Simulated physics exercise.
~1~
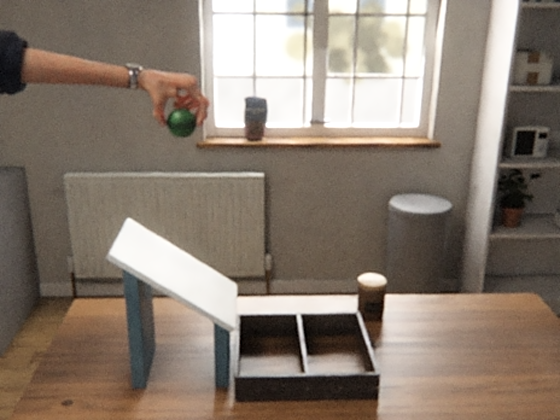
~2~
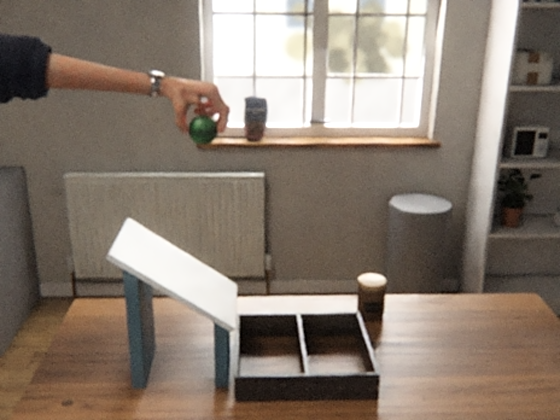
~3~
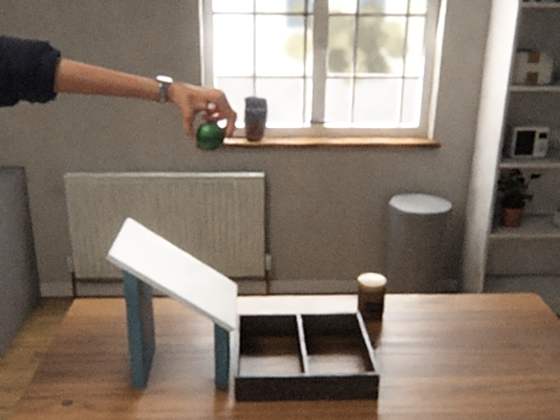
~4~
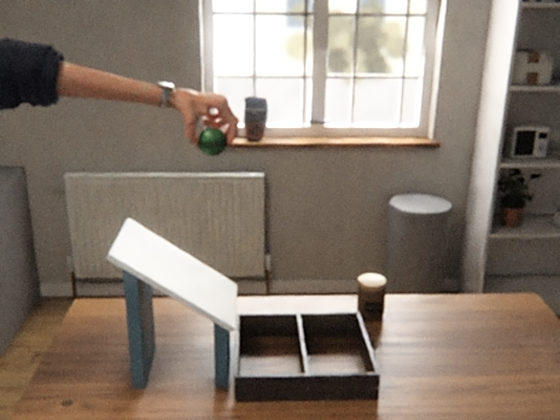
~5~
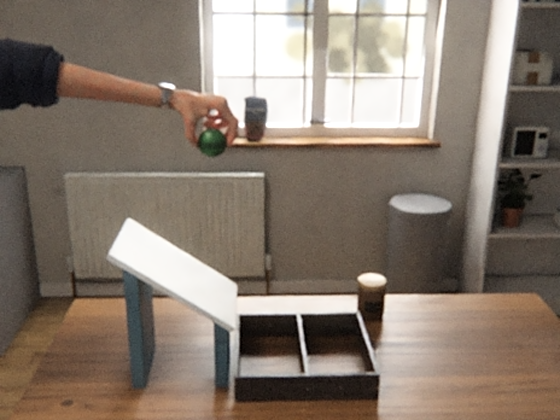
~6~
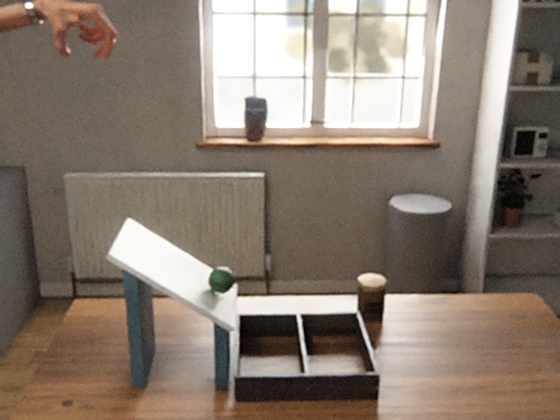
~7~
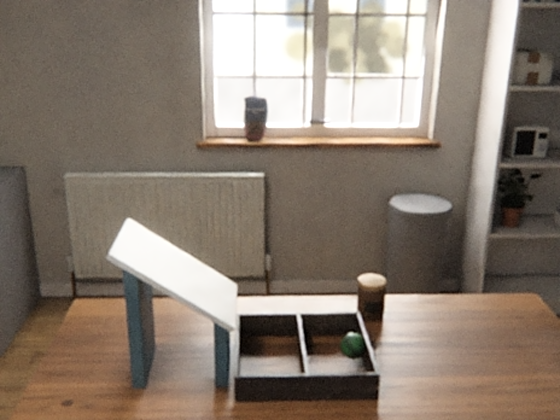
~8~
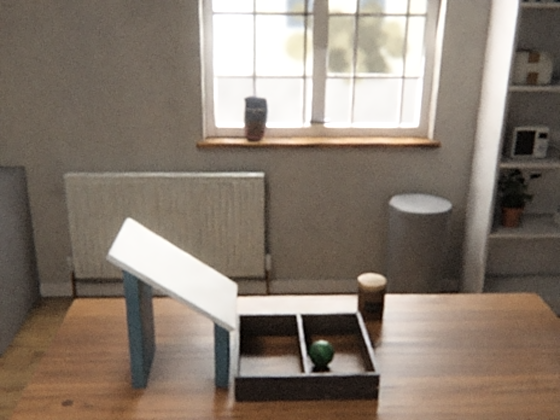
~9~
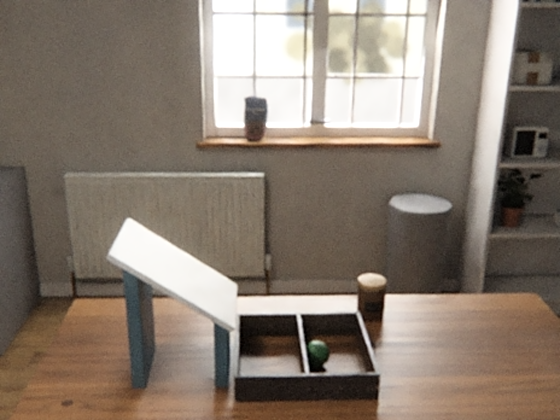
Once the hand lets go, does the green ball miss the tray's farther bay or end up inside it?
The green ball ends up inside the farther bay, the one on the right, away from the ramp.
